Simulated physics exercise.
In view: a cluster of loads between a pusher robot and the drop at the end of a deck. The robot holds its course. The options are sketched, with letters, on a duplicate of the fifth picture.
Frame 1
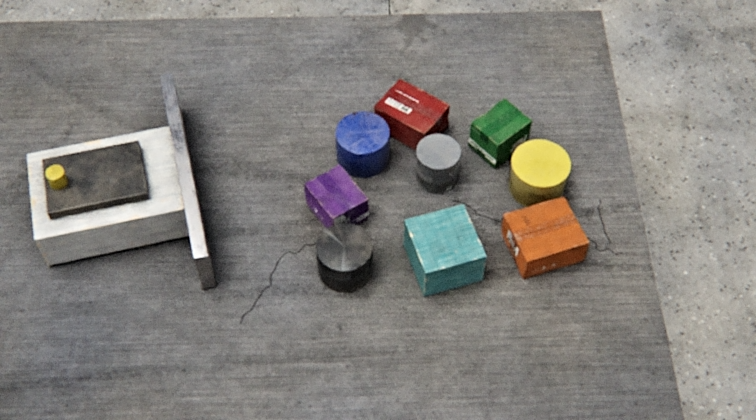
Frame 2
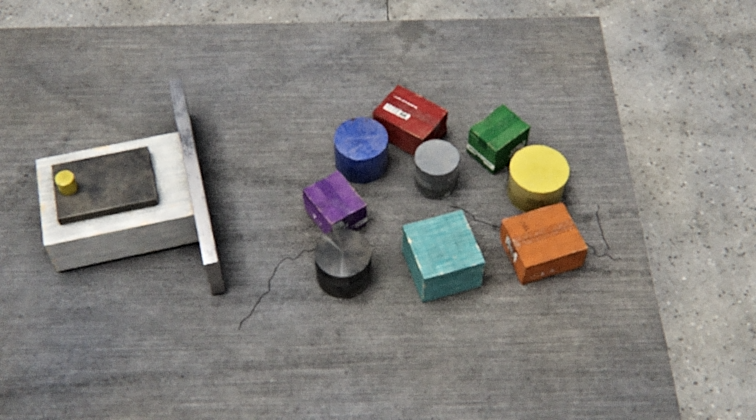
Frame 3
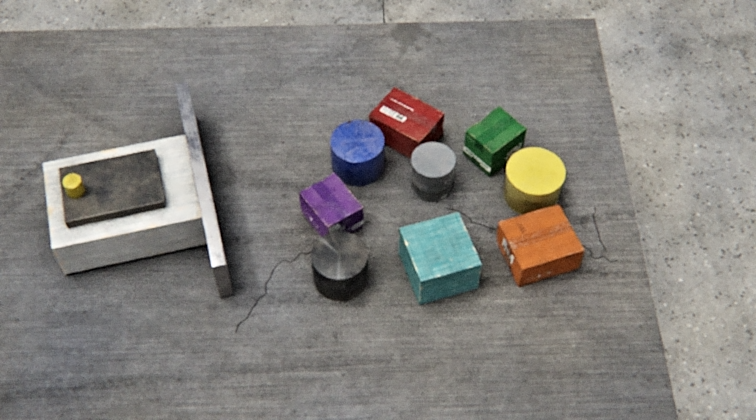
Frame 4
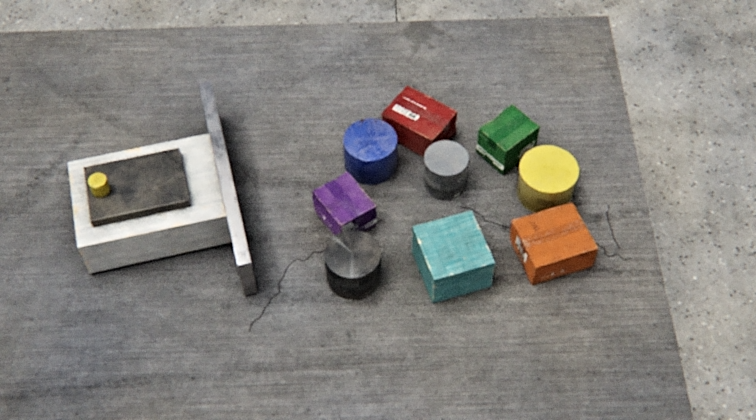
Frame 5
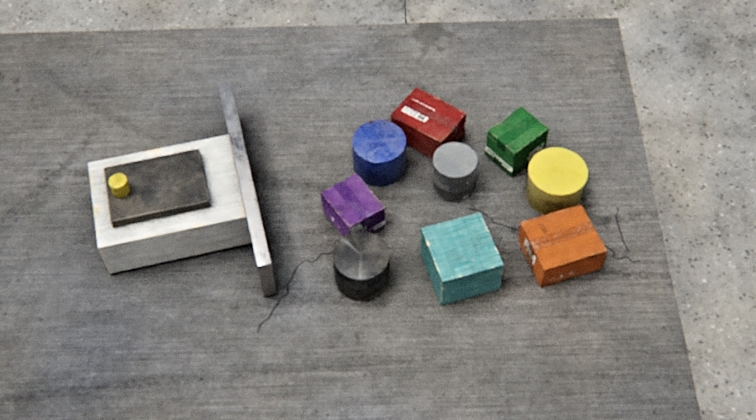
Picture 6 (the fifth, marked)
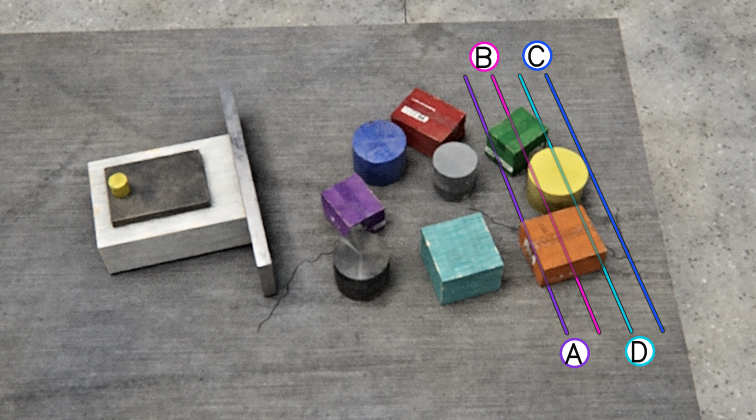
A white block with an upright plate on its front slid slowly a short way right across a dark gray board, toward a cluster of colorful blocks and cylinders that stayed put, leaving a gap between.
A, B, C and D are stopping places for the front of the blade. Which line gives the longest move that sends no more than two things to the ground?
It should halt at D.
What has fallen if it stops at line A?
It is the orange parcel.
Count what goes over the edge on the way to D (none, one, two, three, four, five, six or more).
By then, two.
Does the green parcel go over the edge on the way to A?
By then, no.
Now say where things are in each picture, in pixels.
The first picture shows green parcel (500, 134); black canister (345, 258); yellow pail (539, 174).
The second picture shows robot (112, 182); red parcel (410, 122).
The third picture shows robot (120, 185); blue canister (358, 153).
The fourth picture shows robot (144, 184); purple parcel (345, 208).
The fifth picture shows robot (164, 184); green parcel (516, 142); black canister (362, 266); yellow pail (556, 182).
On the marked copy, A at (512, 194); B at (541, 193); C at (600, 192); D at (571, 192).
With D. Early on, robot (285, 181); turquoise crate (479, 259); black canister (420, 255).
Further on, robot (405, 178); orange parcel (659, 233); turquoise crate (597, 243).
At the end, robot (497, 176); turquoise crate over the edge; orange parcel over the edge; two fallen.
As for the rest, A is within the limit but short; B is within the limit but short; C drops three.
